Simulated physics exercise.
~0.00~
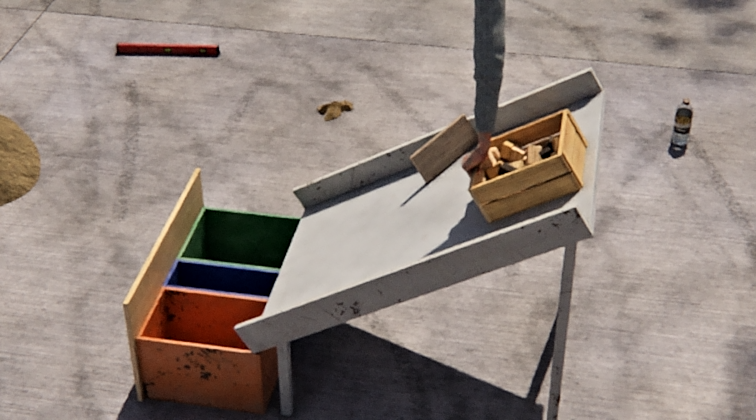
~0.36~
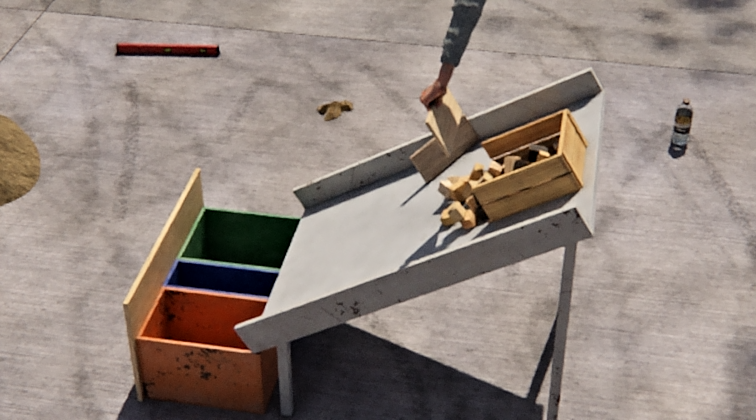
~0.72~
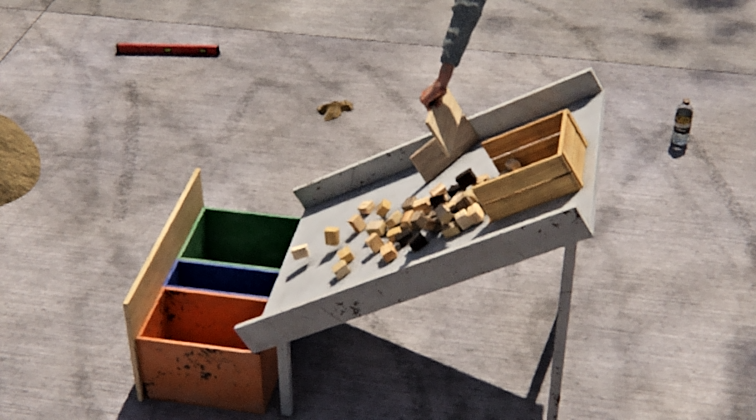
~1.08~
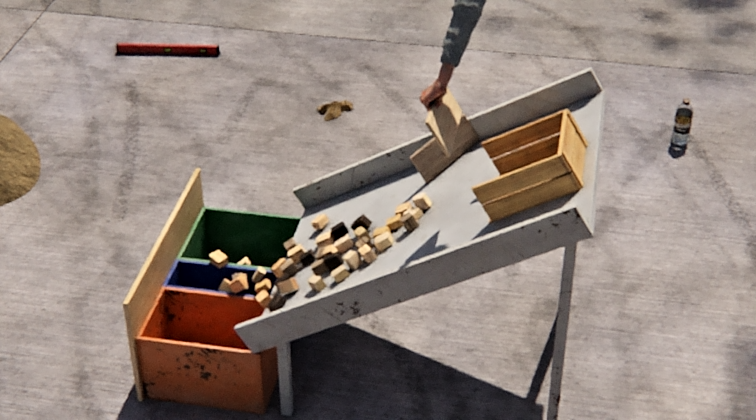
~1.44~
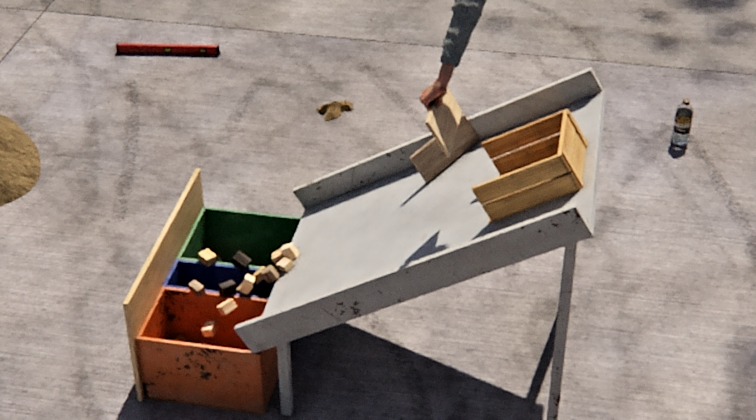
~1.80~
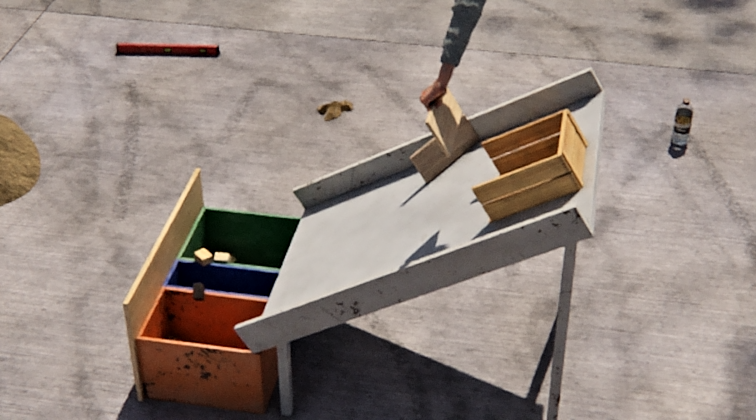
On sunlit concrete, a sloping grey table leads down to green, blue and orange bins, with an open wooden box of small blocks at its upper right end. A hand reaches down to a board at the front of the box and pulls it up and to the left. The blocks spill out, tumble leftward and spread down the slope. They pour off the low edge into the bins, a few still dropping after the table clears. Finally the box and slope are empty, and the last few blocks fall around the blue bin while the hand still grips the board.
